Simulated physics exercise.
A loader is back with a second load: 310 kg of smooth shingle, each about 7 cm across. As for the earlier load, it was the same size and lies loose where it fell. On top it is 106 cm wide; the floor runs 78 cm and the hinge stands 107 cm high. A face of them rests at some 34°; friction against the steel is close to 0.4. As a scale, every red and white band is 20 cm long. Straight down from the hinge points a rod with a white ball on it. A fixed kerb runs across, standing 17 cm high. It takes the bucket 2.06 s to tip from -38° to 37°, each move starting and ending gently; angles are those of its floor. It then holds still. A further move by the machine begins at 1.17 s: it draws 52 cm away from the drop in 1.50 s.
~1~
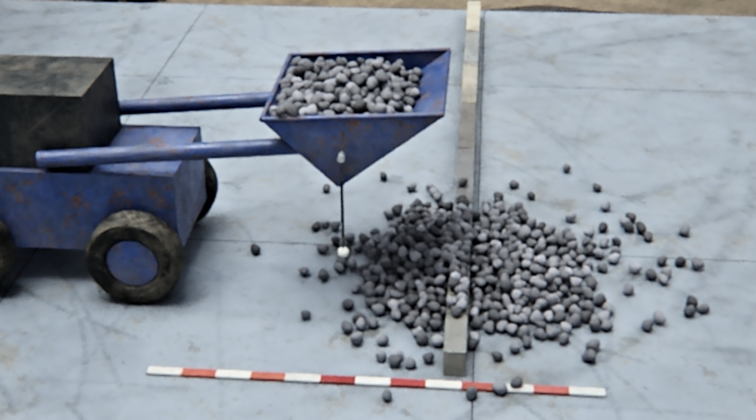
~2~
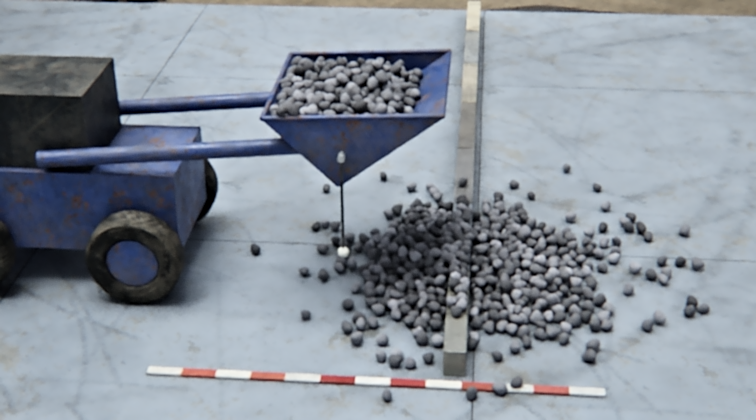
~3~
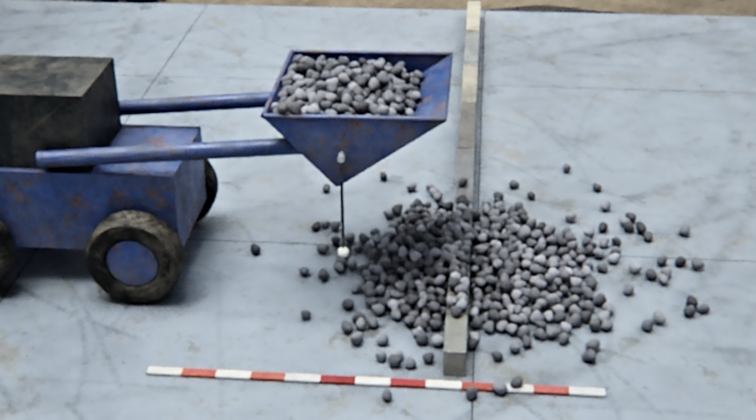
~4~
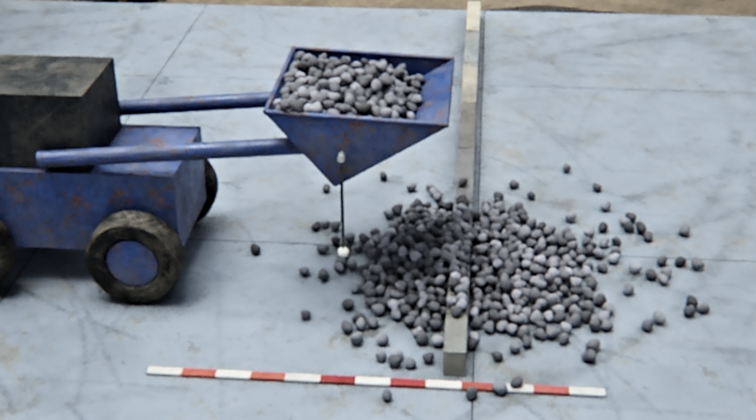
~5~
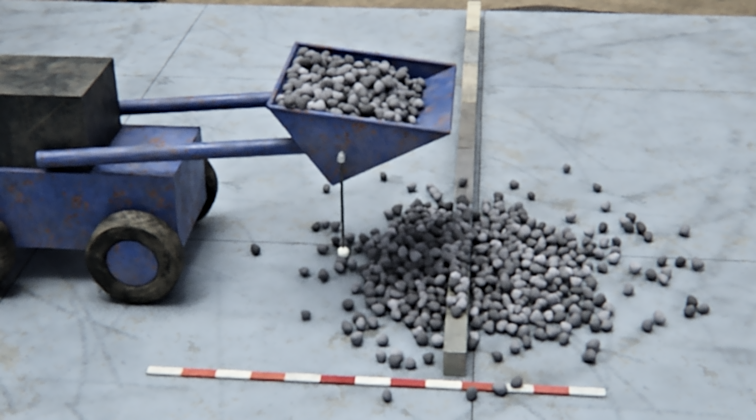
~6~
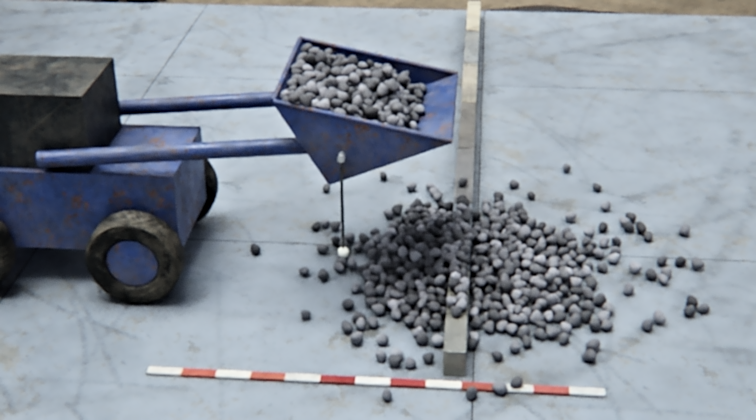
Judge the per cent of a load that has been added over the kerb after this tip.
The added amount is roughly 26 per cent of a load.
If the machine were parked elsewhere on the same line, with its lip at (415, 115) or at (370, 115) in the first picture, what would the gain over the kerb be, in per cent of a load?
About 10 per cent from the first spot and 0 per cent from the second.
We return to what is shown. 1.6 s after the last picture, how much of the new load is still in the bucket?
Around 5 per cent of the load is still inside.
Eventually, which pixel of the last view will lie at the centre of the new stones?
Centre at roughly (421, 254).
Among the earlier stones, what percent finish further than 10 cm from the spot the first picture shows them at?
10 per cent.
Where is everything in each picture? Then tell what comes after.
In the first picture, the bucket is at -38°, its lip at (444, 115); the top of the load is at (344, 71). The earlier load is highest near (459, 242), 22 cm above ground level, 51 % on this side of the kerb, 49 % over the kerb.
In the second picture, the bucket is at -37°, its lip at (445, 116); the top of the load is at (339, 71).
In the third picture, lip at (446, 120), floor tilted -35°, highest stones at (339, 70).
In the fourth picture, the bucket is at -32°, its lip at (448, 125); the top of the load is at (333, 68).
In the fifth picture, lip at (450, 133), floor tilted -28°, highest stones at (329, 67).
In the sixth picture, lip at (452, 142), floor tilted -23°, highest stones at (307, 58).
Then, 0.9 s after the last picture the floor is at 25°; in per cent of one load, 84 in the bucket, 67 on this side of the kerb, 50 over the kerb; the foremost stones are at (684, 275).
Then, 1.6 s after the last picture the floor is at 37°; in per cent of one load, 7 in the bucket, 122 on this side of the kerb, 72 over the kerb; the foremost stones are at (684, 275).
Then, 2.5 s after the last picture the floor is at 37°; in per cent of one load, 0 in the bucket, 126 on this side of the kerb, 75 over the kerb; the foremost stones are at (684, 275).
Then, 5.0 s after the last picture the floor is at 37°; in per cent of one load, 0 in the bucket, 126 on this side of the kerb, 75 over the kerb; the foremost stones are at (684, 275). Net gain over the kerb, 26.
